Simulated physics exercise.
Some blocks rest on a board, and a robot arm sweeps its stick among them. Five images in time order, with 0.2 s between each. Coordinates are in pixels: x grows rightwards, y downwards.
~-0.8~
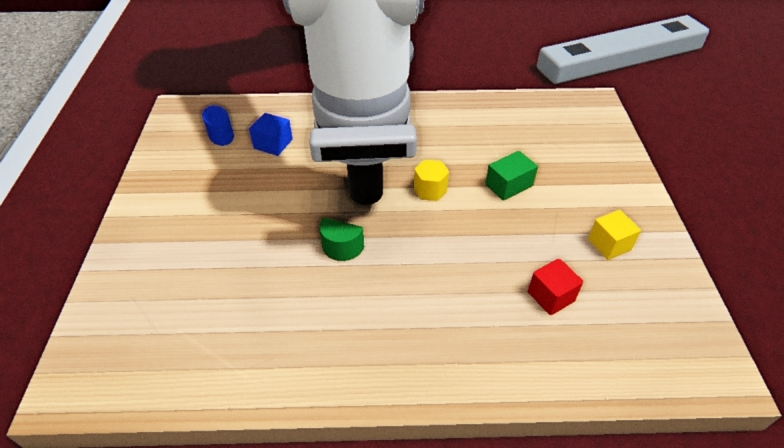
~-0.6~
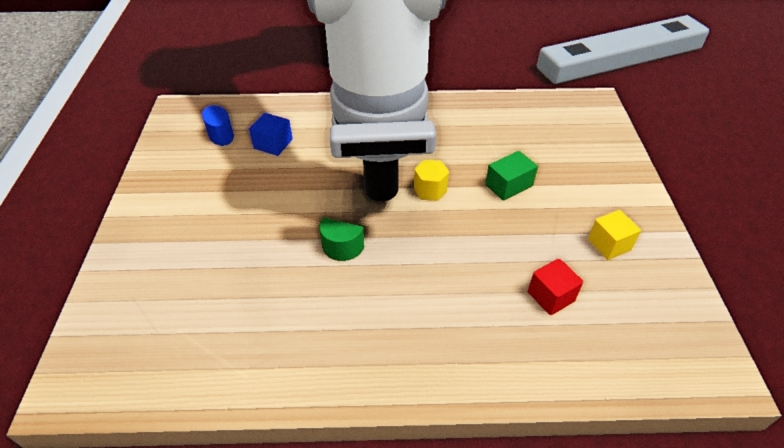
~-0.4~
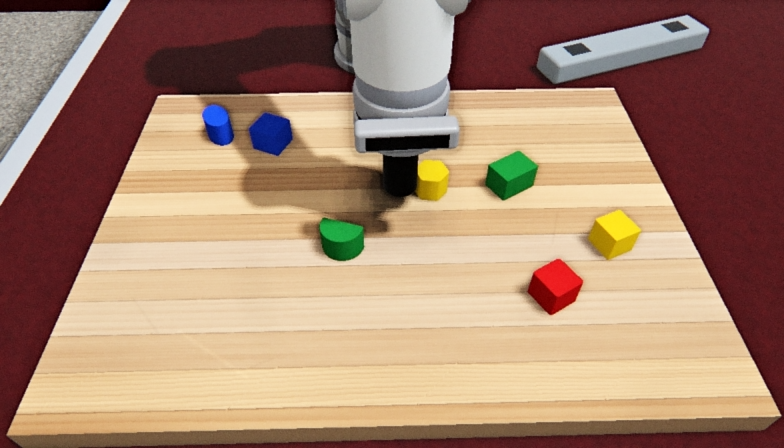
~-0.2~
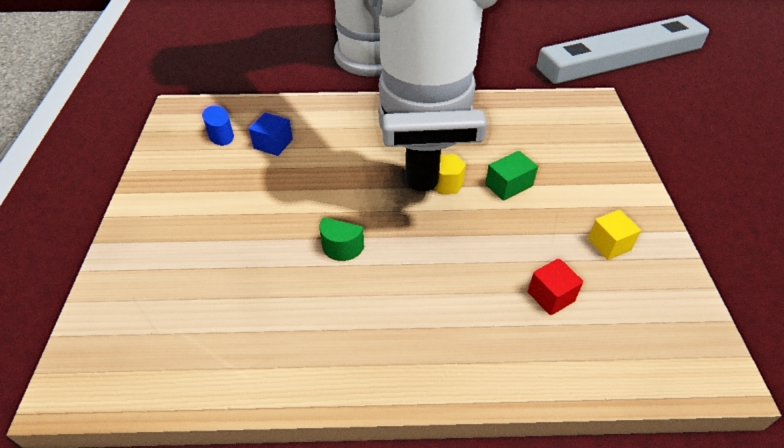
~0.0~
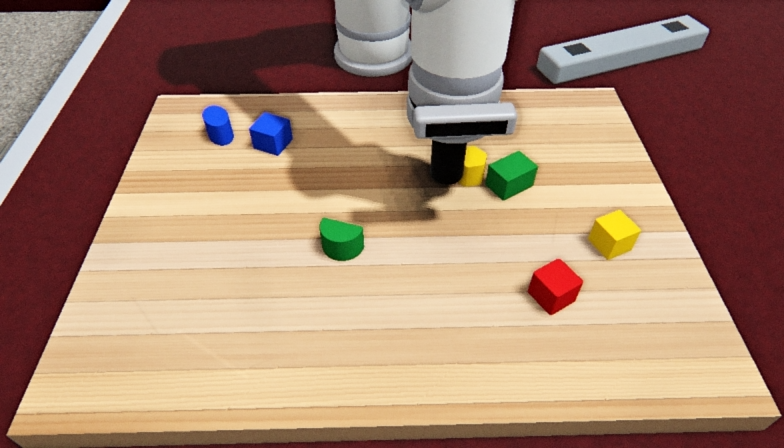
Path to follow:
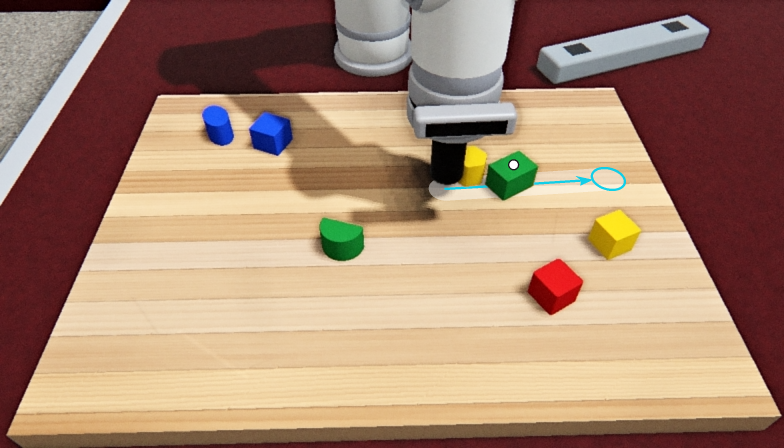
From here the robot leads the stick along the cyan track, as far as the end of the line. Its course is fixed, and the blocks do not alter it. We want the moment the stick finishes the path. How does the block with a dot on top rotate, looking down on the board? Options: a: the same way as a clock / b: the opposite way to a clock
Correct choice: A.
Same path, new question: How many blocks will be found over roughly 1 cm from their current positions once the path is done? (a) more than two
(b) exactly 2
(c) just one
I choose b.
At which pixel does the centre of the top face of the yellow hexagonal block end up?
The centre of its top will be at (510, 143).
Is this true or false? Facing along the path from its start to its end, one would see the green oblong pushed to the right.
That is true.
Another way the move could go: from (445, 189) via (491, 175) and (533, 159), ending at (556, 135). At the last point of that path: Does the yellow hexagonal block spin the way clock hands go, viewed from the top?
No, it doesn't check out.
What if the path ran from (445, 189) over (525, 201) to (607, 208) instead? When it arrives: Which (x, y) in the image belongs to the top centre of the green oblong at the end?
I'd expect the centre of its top face to be at (555, 159).
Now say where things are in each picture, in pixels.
The first frame shows stick tip (366, 194); block tops, yellow hexagonal block (432, 170); green oblong (514, 165); yellow square piece (618, 224).
The second frame shows stick (382, 191); blocks unchanged.
The third frame shows stick (400, 187); blocks unchanged.
The fourth frame shows stick (422, 181); yellow hexagonal block (449, 164).
The fifth frame shows stick (446, 175); yellow hexagonal block (471, 156); green oblong (514, 165); yellow square piece (618, 224).
Path on the board, from (445, 189) to (608, 179); the dot is on the green oblong.
On the path given first. One third of the way, stick (503, 172); yellow hexagonal block (505, 144), turned 70° anticlockwise; green oblong (545, 164).
Two thirds of the way, stick (559, 168); yellow hexagonal block (510, 143), turned 95° anticlockwise; green oblong (601, 168), turned 30° clockwise.
At the end, stick (614, 165); yellow hexagonal block (510, 143), turned 95° anticlockwise; green oblong (652, 177), turned 85° clockwise; yellow square piece in place.
